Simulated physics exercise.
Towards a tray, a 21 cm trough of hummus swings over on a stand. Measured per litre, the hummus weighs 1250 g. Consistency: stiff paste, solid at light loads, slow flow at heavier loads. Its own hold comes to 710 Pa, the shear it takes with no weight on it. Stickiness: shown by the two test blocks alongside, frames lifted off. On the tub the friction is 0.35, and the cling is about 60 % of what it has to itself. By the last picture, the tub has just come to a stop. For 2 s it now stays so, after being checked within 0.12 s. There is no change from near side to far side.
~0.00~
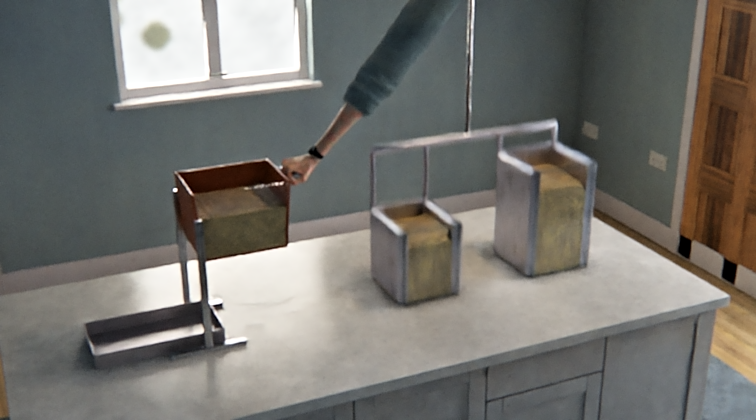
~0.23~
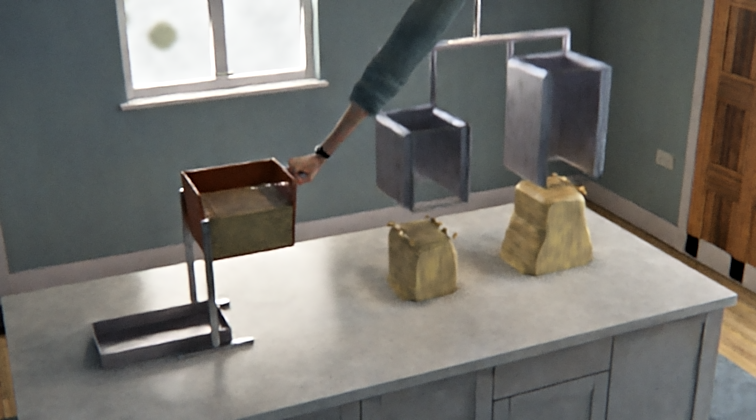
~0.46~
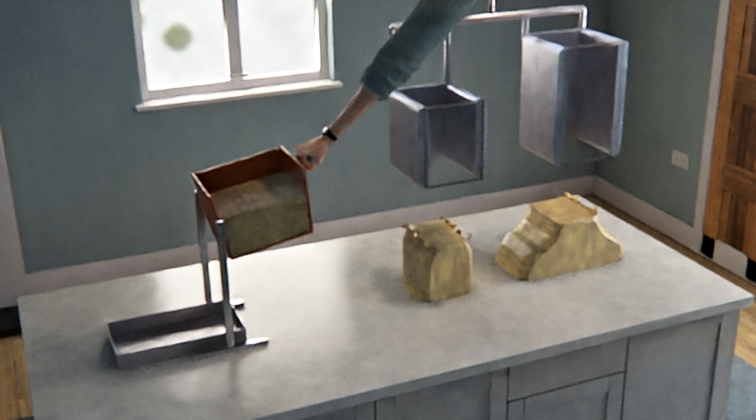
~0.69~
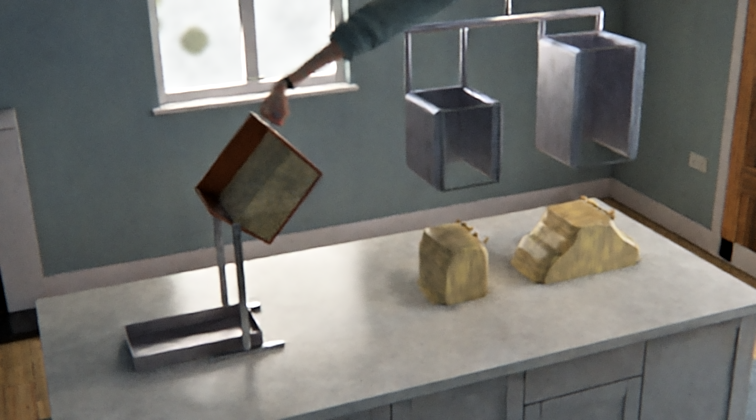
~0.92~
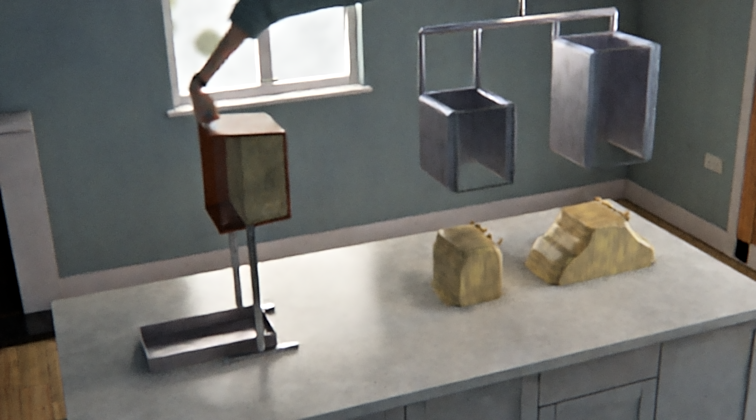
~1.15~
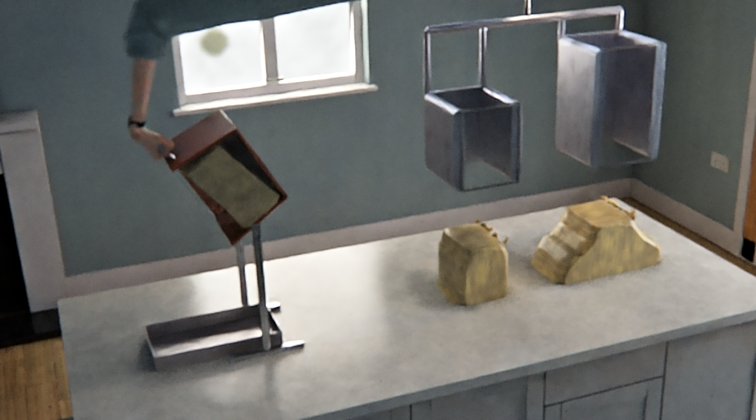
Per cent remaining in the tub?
Roughly 0 %.
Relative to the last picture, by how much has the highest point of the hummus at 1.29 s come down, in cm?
About 17 cm.
After 1.29 s, the tub is at 120 degrees and holds 42 %.
After 1.46 s, the tub is at 120 degrees and holds 0 %.
After 1.63 s, the tub is at 120 degrees and holds 0 %.
After 1.80 s, the tub is at 120 degrees and holds 0 %.
After 3.15 s, at the end, the tub is at 120 degrees and holds 0 %.
